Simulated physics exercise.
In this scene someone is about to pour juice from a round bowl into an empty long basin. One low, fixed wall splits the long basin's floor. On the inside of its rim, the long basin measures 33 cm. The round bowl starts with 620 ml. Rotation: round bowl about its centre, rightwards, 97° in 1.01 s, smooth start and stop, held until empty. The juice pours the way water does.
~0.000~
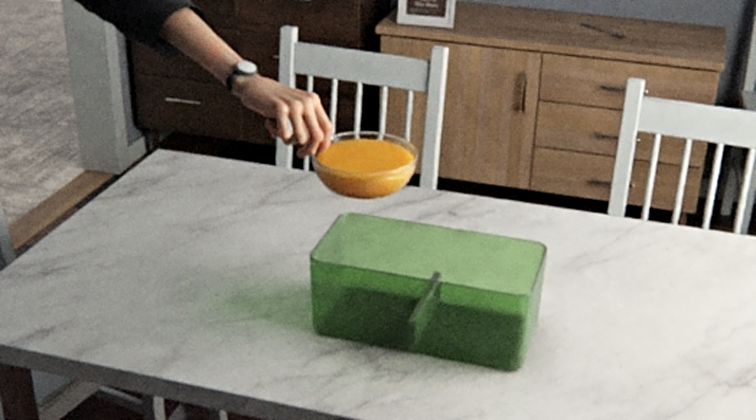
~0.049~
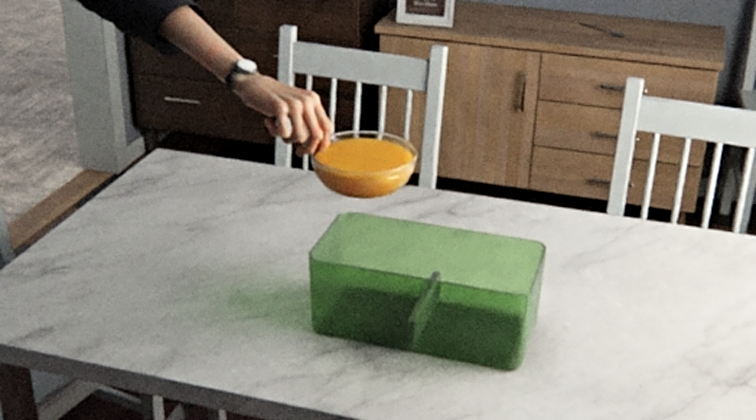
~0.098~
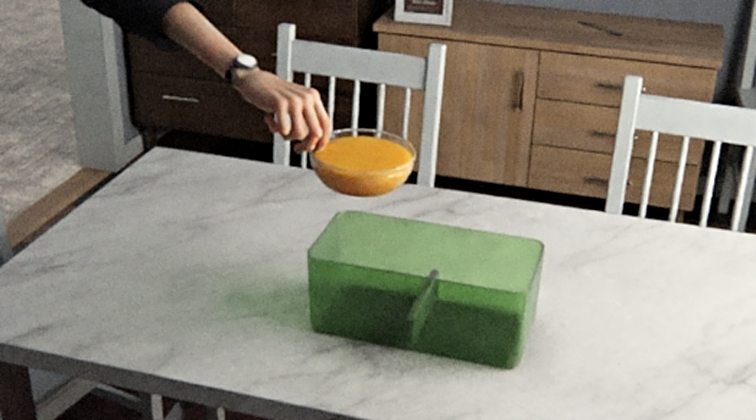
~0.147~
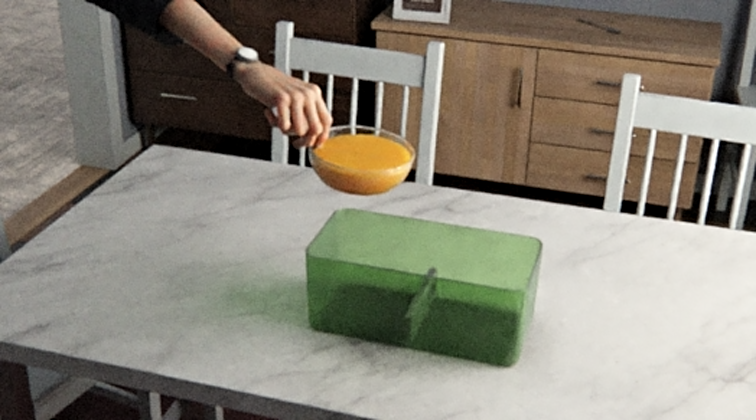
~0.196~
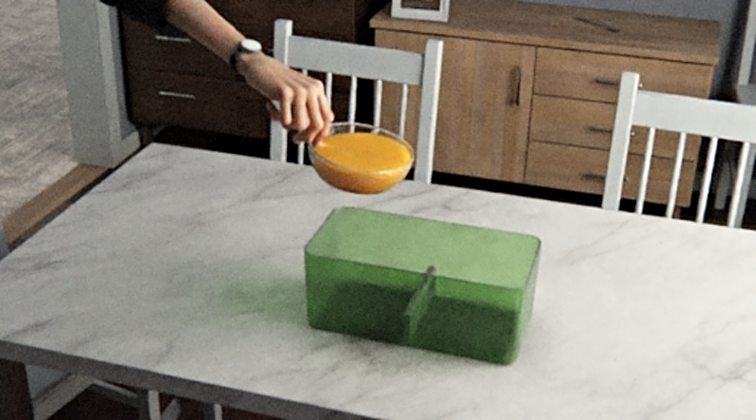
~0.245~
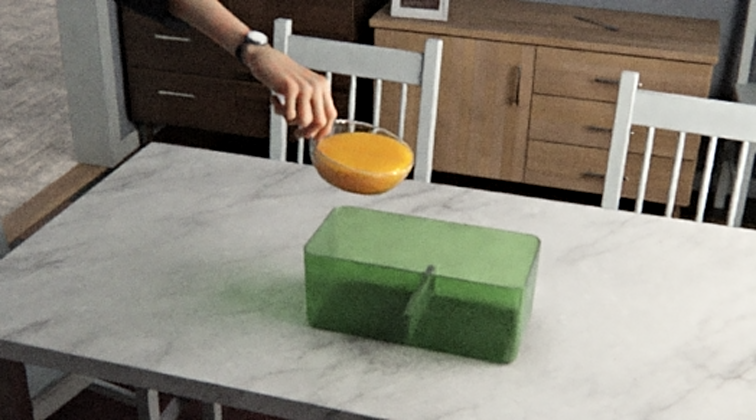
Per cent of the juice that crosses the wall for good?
81 per cent.
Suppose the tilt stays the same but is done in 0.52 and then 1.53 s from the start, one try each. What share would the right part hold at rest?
Try 1: Approx. 70 %; try 2: Approx. 85 %.
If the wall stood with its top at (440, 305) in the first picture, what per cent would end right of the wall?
In that case, some 70 percent.
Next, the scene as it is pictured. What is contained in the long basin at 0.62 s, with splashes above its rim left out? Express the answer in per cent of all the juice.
Estimate - around 34 in a hundred parts.
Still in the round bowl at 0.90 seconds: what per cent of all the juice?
Close to 1 percent of the whole amount.
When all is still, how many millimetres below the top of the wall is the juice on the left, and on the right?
The left side gives some 46 mm, the right side some 30 mm.
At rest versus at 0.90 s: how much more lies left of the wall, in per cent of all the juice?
Some 4 per cent.
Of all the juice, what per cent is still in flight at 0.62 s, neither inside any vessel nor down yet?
It comes to roughly 36 per cent.
After 0.62 s the tilt is 66° and 31 per cent is still to pour, 1 is left of the wall and 32 right of it.
After 0.90 s the tilt is 94° and 1 per cent is still to pour, 14 is left of the wall and 81 right of it.
After 1.19 s the tilt is 97° and 0 per cent is still to pour, 18 is left of the wall and 81 right of it.
After 1.51 s the tilt is 97° and 0 per cent is still to pour, 18 is left of the wall and 81 right of it.
In the end 18 per cent lies left of the wall, 81 right of it and 0 outside.
